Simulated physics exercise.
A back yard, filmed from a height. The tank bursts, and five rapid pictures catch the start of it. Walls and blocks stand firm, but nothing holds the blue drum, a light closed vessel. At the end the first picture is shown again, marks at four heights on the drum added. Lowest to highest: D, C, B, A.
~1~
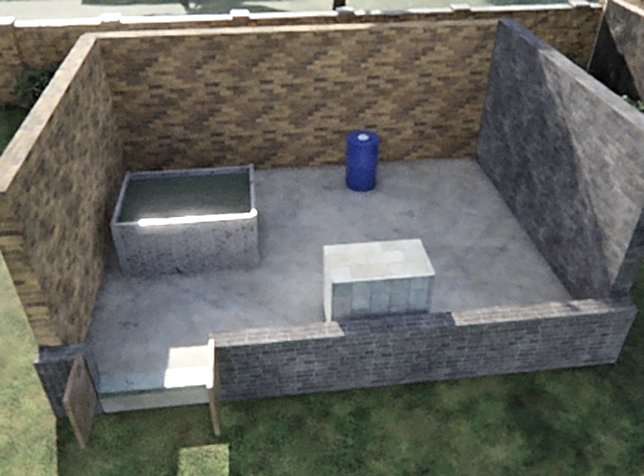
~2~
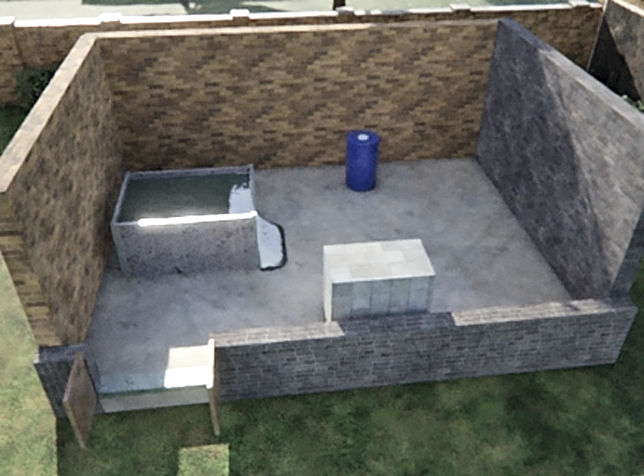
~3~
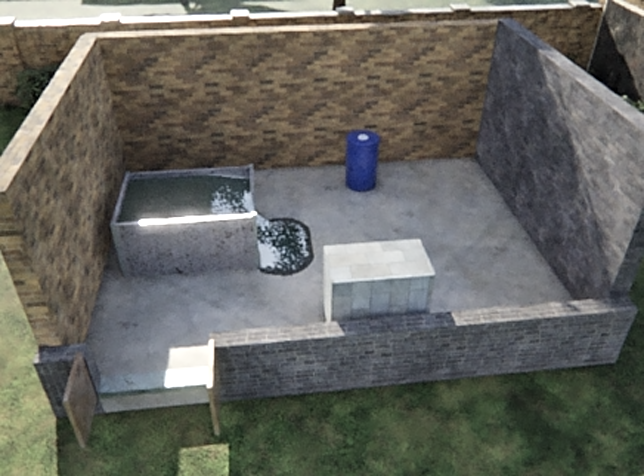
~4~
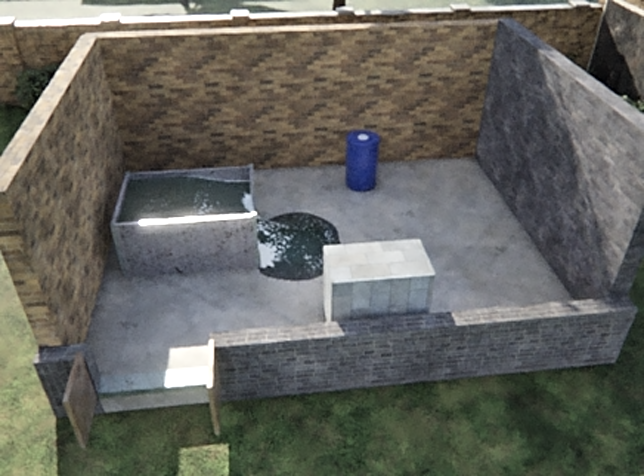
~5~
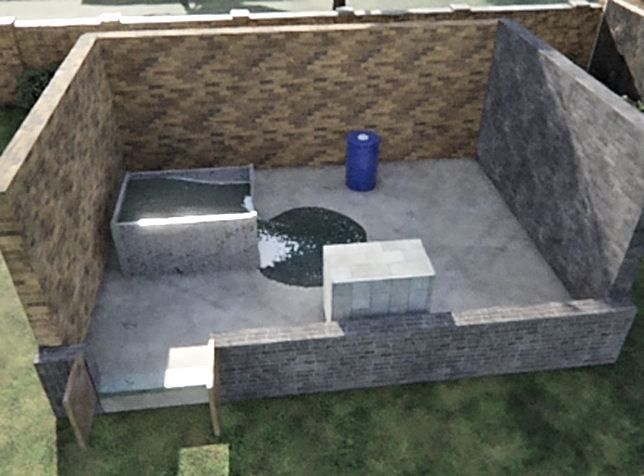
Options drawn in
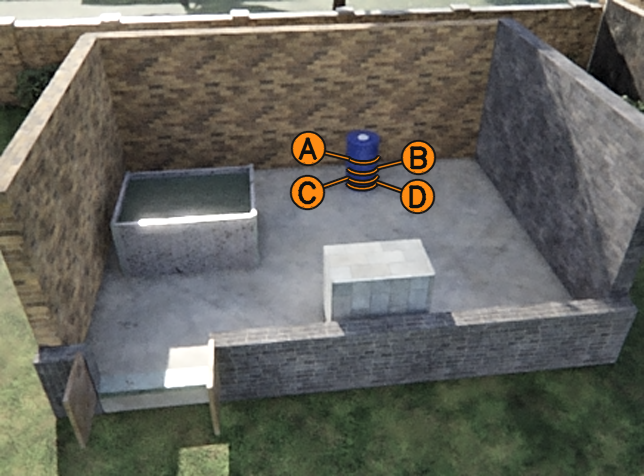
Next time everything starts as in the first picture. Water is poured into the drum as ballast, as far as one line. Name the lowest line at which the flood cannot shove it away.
The limit is C.
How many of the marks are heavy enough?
Three.
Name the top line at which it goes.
It is D.
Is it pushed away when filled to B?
No, that is safe.
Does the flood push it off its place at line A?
No, that is safe.
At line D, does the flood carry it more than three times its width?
No.
In orange, A at (365, 162); B at (365, 173); C at (364, 182); D at (364, 188); from the bottom up D, C, B, A.
With A, it does not move.
With B, it does not move.
With C, it does not move.
With D, it is pushed about its own width away.
